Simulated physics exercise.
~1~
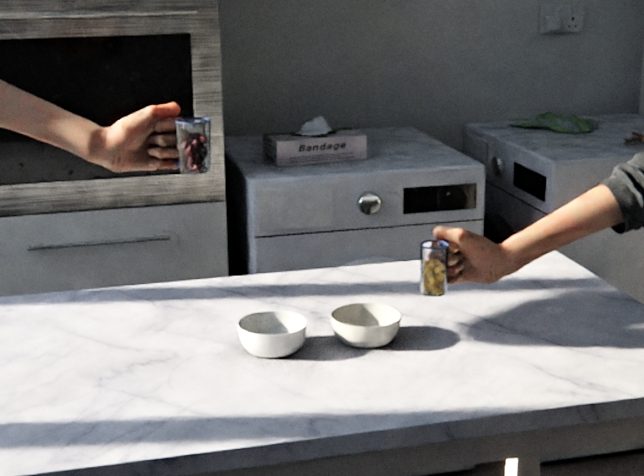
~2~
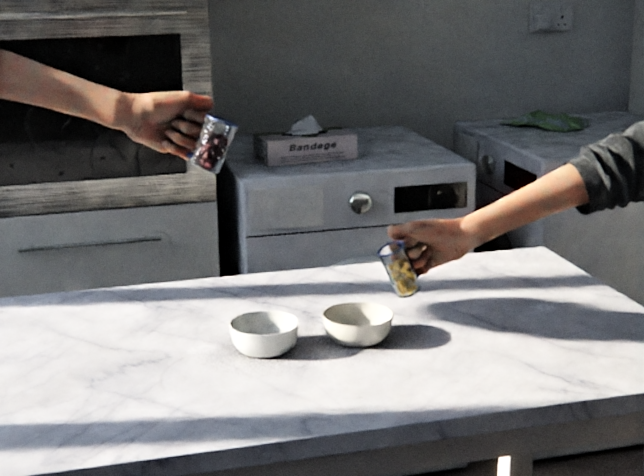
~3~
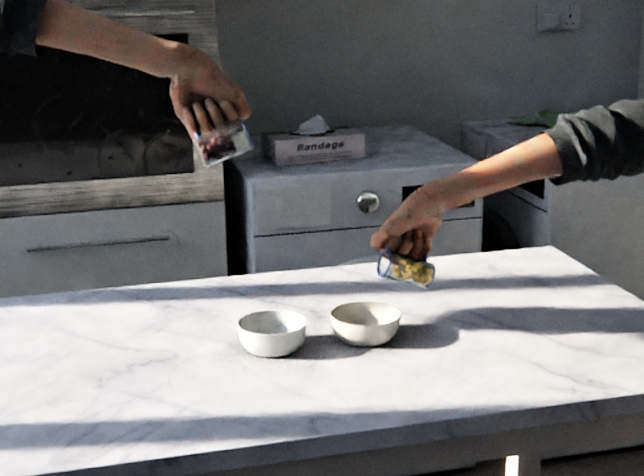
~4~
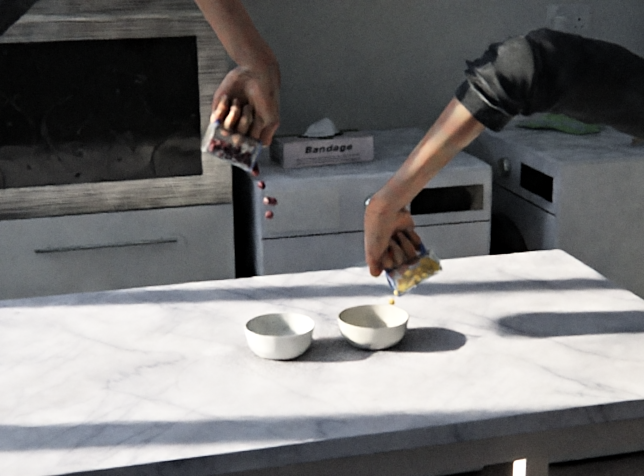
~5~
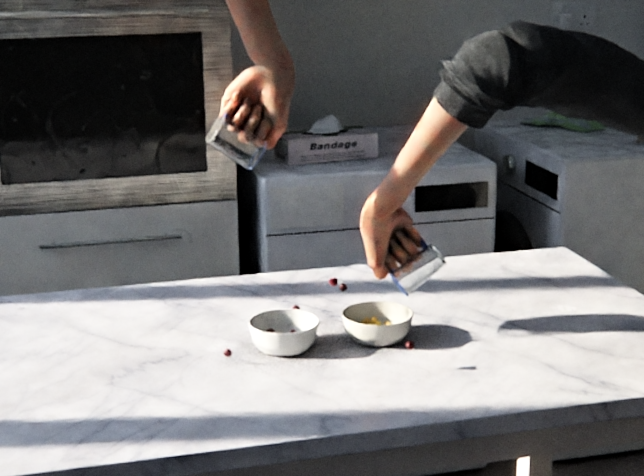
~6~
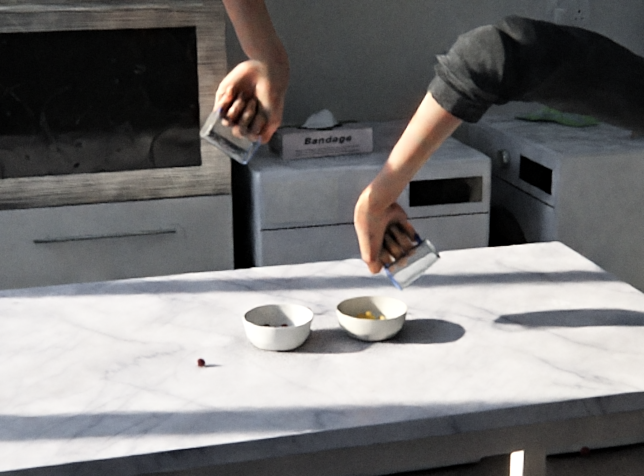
Two hands, one on each side, hold clear cups of small loose pieces above a marble table with two shallow white bowls, the left cup held much higher. Both hands tilt their cups until they lie on their sides. Dark red pieces begin to tumble from the left cup, while yellow ones slip from the right cup into the bowl close beneath it. The cups tip further and empty, and several red pieces scatter around the bowls. At the end, the yellow pieces sit in the right bowl, while the left bowl holds most of the red ones, with one lying on the tabletop.
